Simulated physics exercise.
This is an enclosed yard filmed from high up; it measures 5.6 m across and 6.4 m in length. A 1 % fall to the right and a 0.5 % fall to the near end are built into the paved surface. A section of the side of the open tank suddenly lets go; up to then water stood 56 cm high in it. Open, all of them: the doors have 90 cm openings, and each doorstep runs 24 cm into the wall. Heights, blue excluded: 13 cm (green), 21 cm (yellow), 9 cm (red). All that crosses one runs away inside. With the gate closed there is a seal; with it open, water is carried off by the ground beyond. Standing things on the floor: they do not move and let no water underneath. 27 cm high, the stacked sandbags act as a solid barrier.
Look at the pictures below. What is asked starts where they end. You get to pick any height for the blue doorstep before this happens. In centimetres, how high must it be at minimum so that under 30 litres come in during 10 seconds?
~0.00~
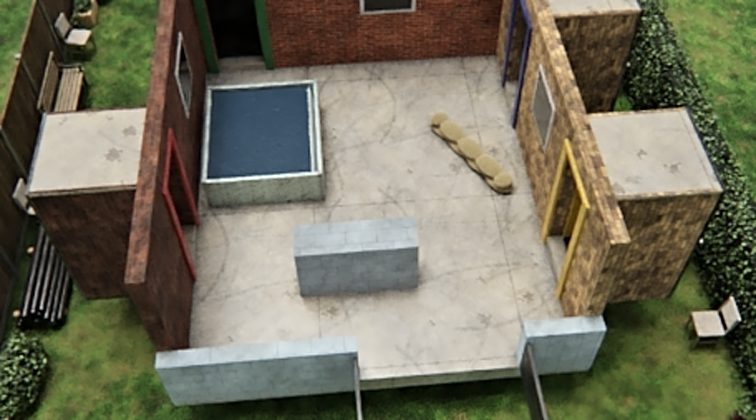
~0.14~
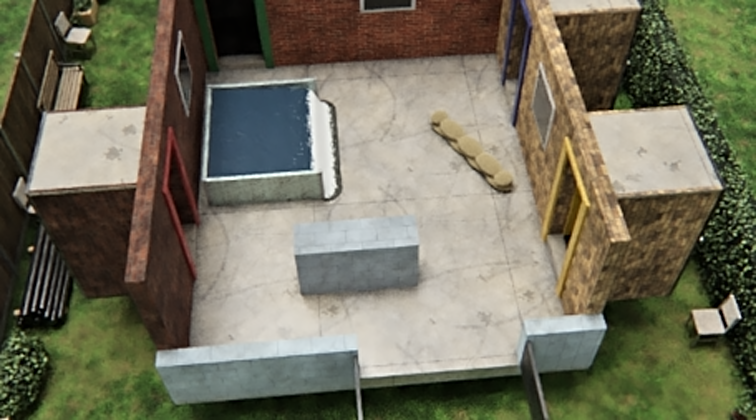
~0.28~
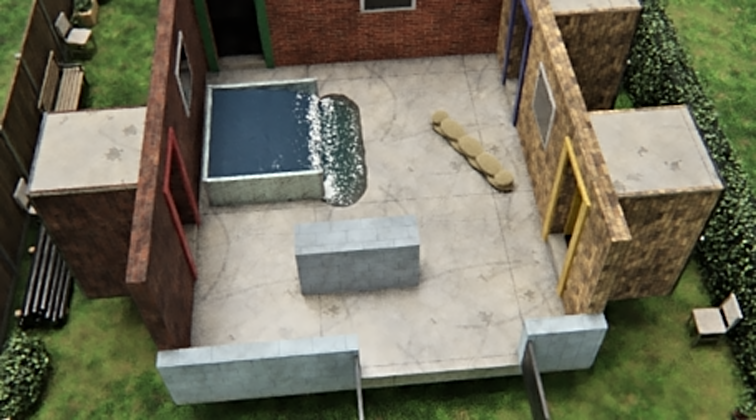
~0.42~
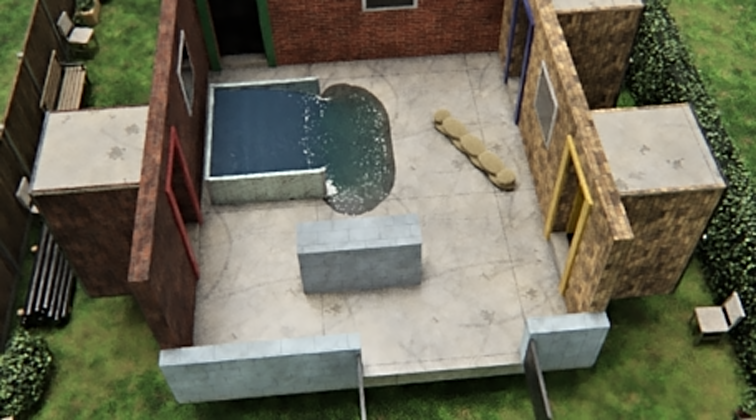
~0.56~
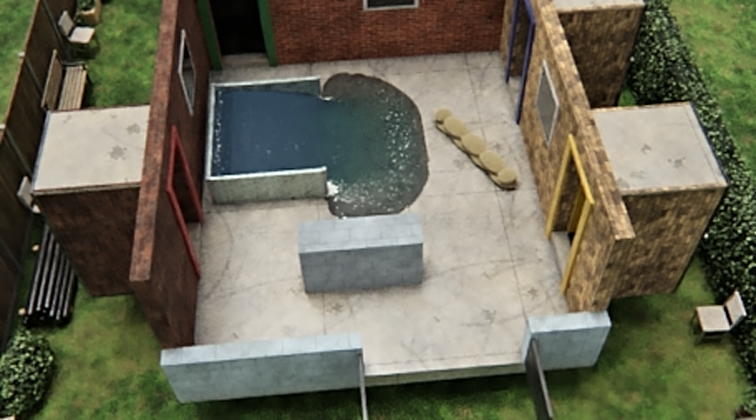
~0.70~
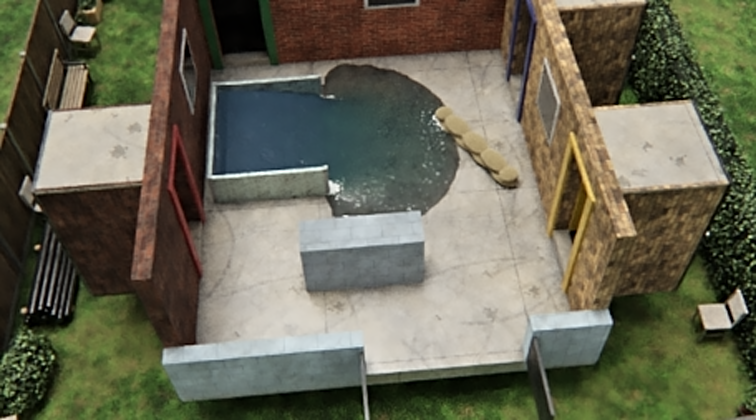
At least 14 cm or so.
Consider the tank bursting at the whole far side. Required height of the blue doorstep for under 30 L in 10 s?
Estimate: Near 13.5 cm.
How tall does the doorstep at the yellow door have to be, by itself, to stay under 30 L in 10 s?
For yellow: Close to 14.0 cm.
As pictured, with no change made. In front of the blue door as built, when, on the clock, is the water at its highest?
About 3.0 seconds.
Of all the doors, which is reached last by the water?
It's the red one.
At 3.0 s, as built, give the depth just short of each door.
Depths in cm: Green 0, yellow 19, blue 19, red 0.
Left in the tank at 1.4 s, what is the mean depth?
The average depth is some 27 cm.
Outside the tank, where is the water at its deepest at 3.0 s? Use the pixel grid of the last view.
Around (579, 340).
After 1.4 s water covers 40 % of the floor, deepest (35 cm) near (441, 132); 8 cm at the blue door, 0 litres in over its 18 cm doorstep.
After 3.0 s water covers 55 % of the floor, deepest (42 cm) near (579, 340); 19 cm at the blue door, 6 litres in over its 18 cm doorstep.
After 10.0 s water covers 95 % of the floor, deepest (10 cm) near (576, 330); 7 cm at the blue door, 9 litres in over its 18 cm doorstep.
At the blue door as built, the water arrived by 1.2 s and peaked near 19 cm at 3.0 s.
Run again over the same 10 s with other heights there, 45 litres in over 12.5 cm, 13 litres over 17 cm. The limit of 30 litres is kept from about 14 cm up.
